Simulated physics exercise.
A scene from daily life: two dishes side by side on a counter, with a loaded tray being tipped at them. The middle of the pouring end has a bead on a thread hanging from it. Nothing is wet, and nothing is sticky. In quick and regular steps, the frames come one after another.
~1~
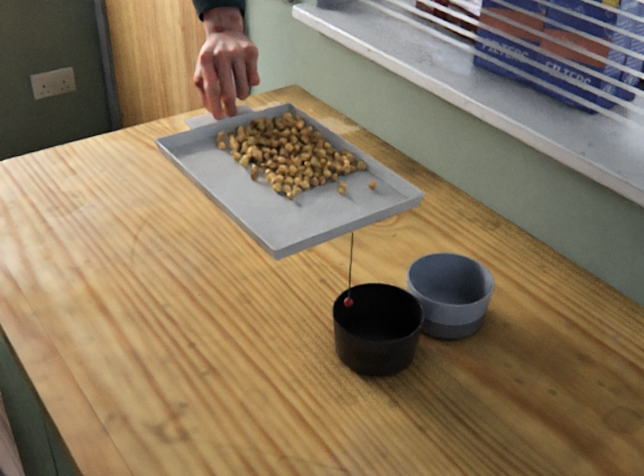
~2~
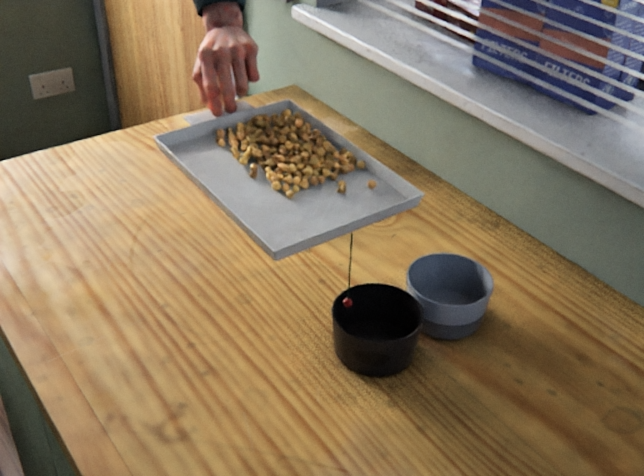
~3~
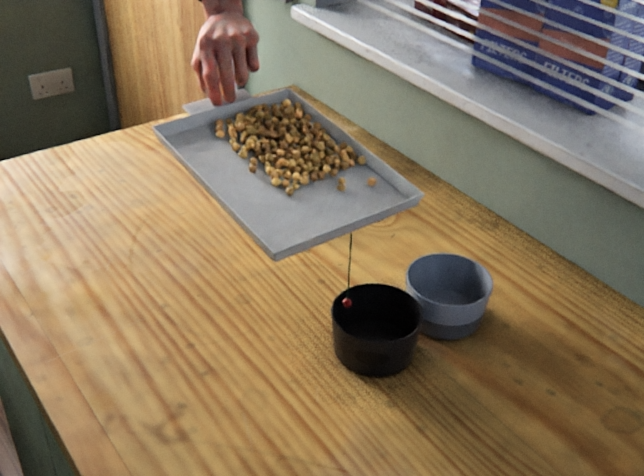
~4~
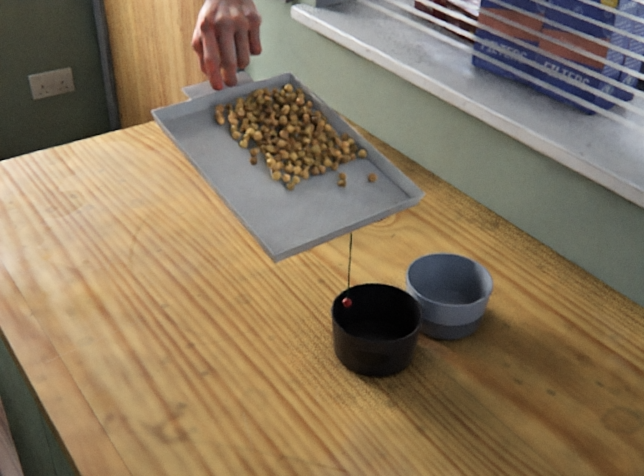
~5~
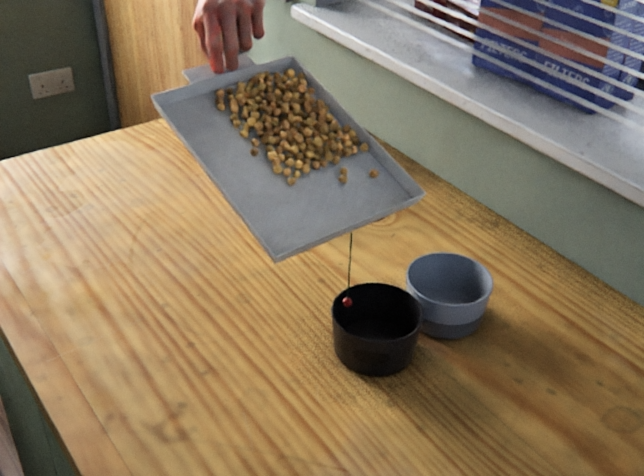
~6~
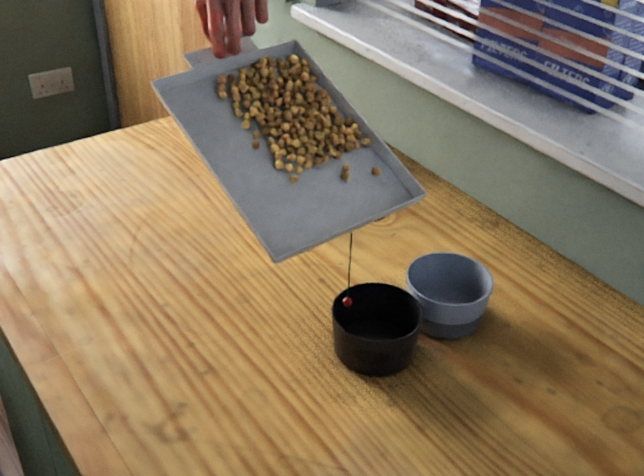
On a wooden table, a hand raises the back of a gray tray of dried chickpeas.
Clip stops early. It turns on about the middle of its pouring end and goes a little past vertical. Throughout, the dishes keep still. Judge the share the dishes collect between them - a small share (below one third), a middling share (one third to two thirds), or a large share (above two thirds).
A small share.
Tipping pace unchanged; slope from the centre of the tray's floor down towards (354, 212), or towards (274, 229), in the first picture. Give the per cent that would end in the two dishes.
I'd put it at some 70 % and then some 0 %.
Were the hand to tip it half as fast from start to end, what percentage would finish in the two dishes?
Close to 20 in a hundred.
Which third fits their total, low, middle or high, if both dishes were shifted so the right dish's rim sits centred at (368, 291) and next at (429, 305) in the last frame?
Position 1 - under a third; position 2 - one to two thirds.
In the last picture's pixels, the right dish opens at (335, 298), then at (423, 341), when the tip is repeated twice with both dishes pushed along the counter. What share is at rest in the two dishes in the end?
The first position comes out at 10 per cent, the other at 60 per cent.
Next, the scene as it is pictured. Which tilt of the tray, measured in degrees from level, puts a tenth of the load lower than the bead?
The angle is around 70°.
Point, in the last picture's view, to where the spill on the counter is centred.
The middle lies near (351, 418).
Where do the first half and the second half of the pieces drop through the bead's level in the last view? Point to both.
At (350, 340) for the first part, then at (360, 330) for the others.
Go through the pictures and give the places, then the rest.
Corners of the pouring end at (276, 247) and (419, 193), level; middle of the load at (283, 151), dried chickpeas; left dish at (406, 352); right dish at (478, 316); bead on its thread at (349, 303), in the first picture.
Corners of the pouring end at (276, 247) and (418, 193), level; middle of the load at (282, 148), in the second picture.
Corners of the pouring end at (275, 249) and (418, 193), tipped barely, lowest at the left corner; middle of the load at (282, 141), in the third picture.
Corners of the pouring end at (276, 251) and (419, 192), tipped a little, lowest at the left corner; middle of the load at (283, 130), in the fourth picture.
Corners of the pouring end at (277, 252) and (420, 192), tipped clearly, lowest at the left corner; middle of the load at (284, 119), in the fifth picture.
Corners of the pouring end at (277, 254) and (421, 192), tipped clearly, lowest at the left corner; middle of the load at (286, 109); left dish at (405, 352); right dish at (477, 316), in the sixth picture.
Soon after the last picture, tray tipped steeply; most on the tray; a small part in the air.
A little later, tray tipped right over; about half on the tray; a small part in the left dish; about a third outside both; a small part in the air.
Later still, tray tipped past a quarter turn; about a quarter in the left dish; most outside both.
At rest, tray tipped past a quarter turn; about a quarter in the left dish; none in the right dish; most outside both.
